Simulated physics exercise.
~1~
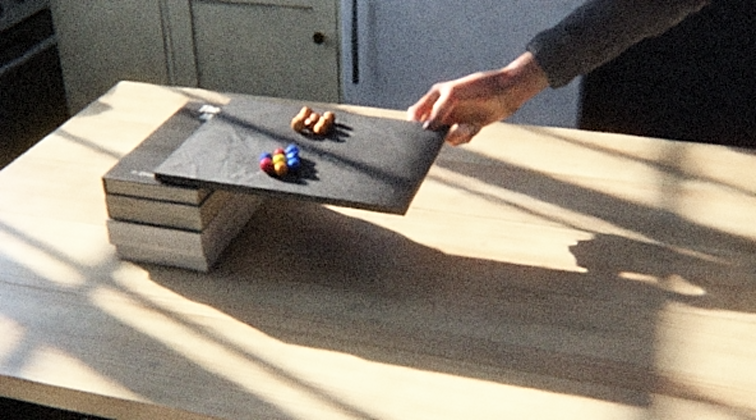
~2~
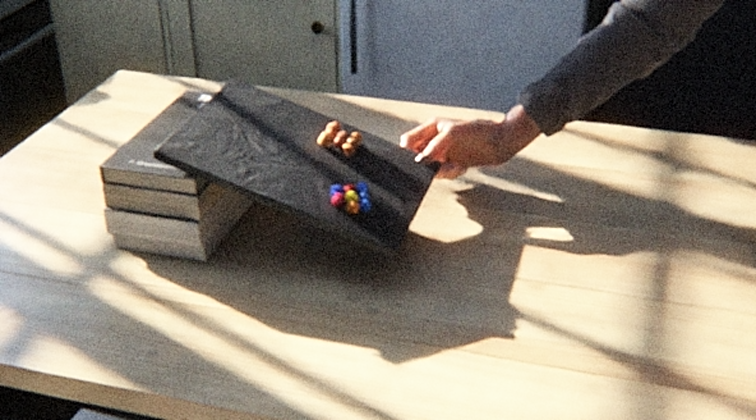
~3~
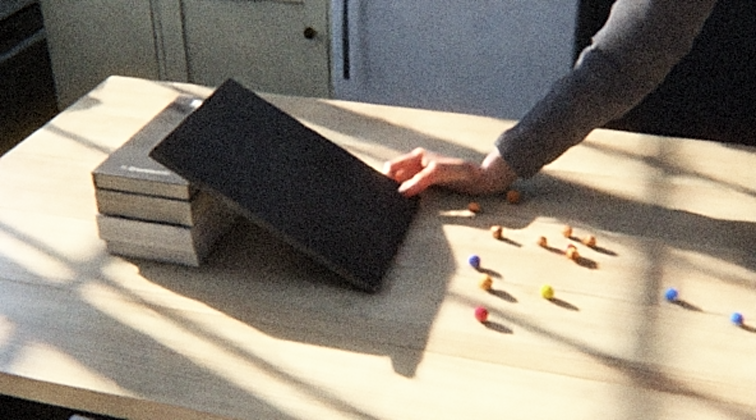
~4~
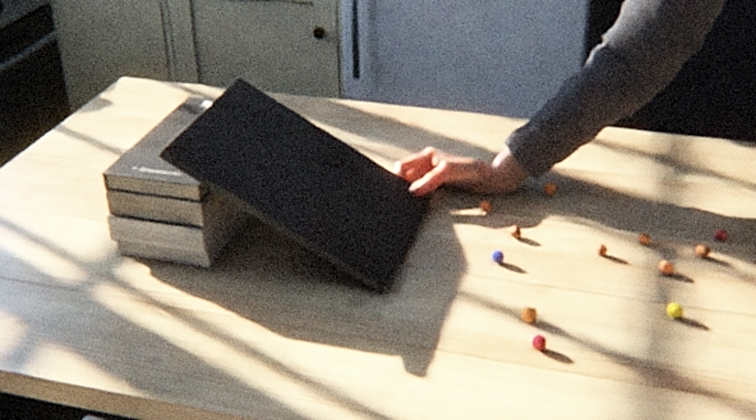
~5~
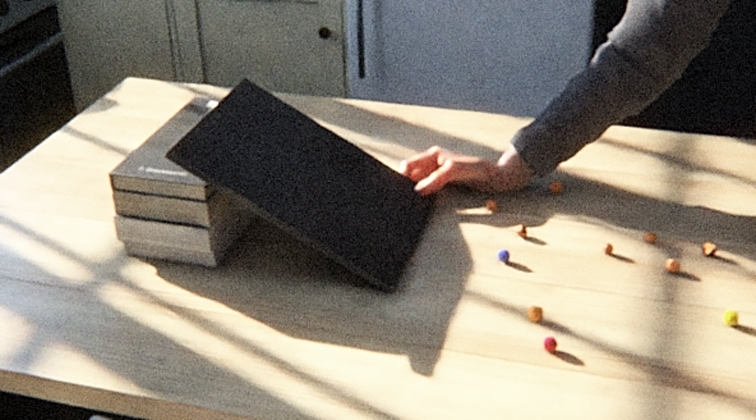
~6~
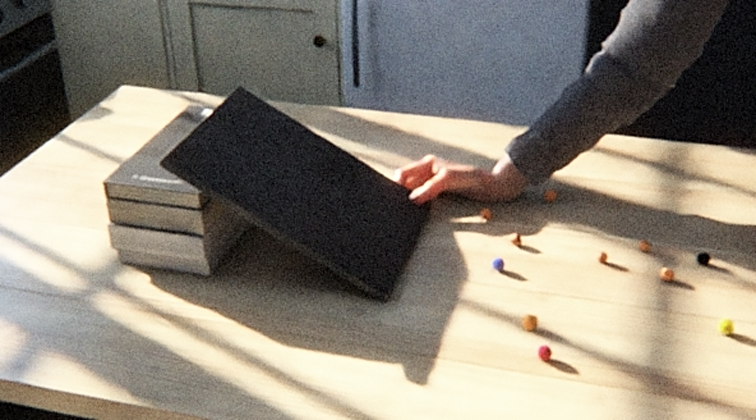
The clip opens on a sunlit wooden table where a hand holds up one end of a dark board, its other end resting on a stack of books. Two small heaps sit on top, an orange-brown one farther back and a multicoloured one nearer. The hand lowers its end, and both heaps shift down toward the right edge. As the board steepens, the pieces leave it and scatter rightward across the table. The brightly coloured ones generally travel farther, some passing out of view, while most orange-brown ones stop sooner. Finally, the board rests sloped and empty, the hand still beside it.
